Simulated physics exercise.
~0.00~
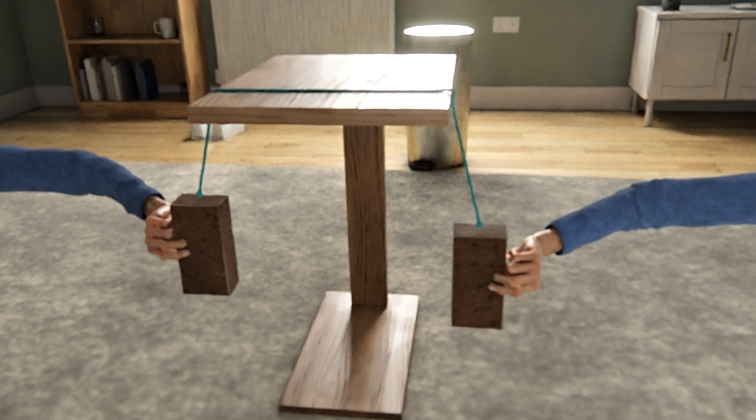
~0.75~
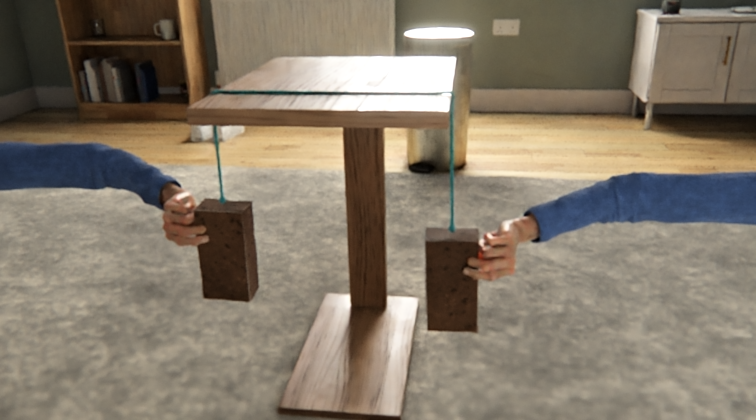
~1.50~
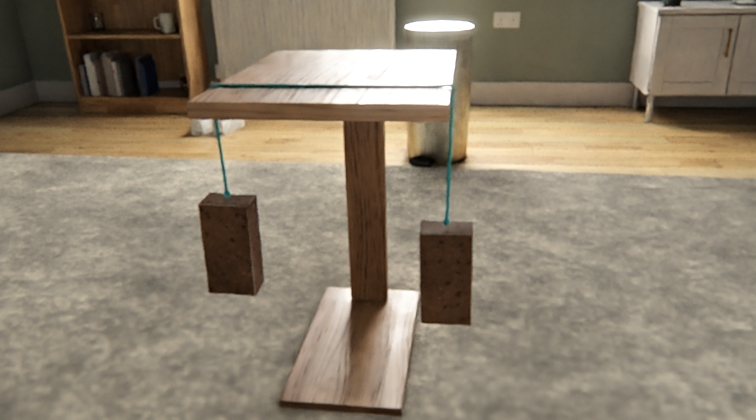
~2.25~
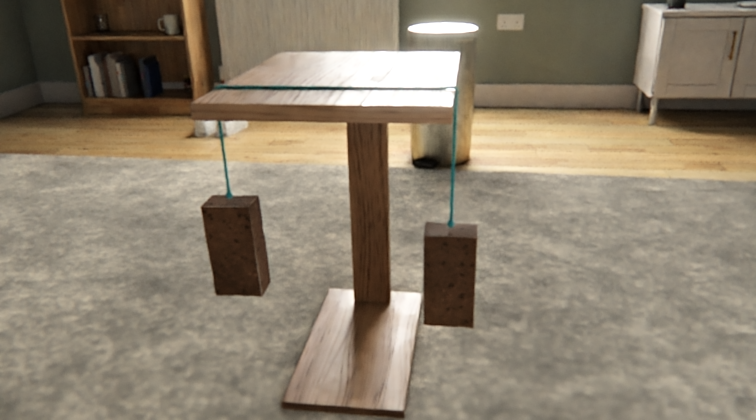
In a living room, two hands in blue sleeves hold dark bricks hanging from a teal string across a wooden stand, bring them slightly inward, then let go and withdraw from view, leaving both bricks hanging at nearly unchanged heights on either side.
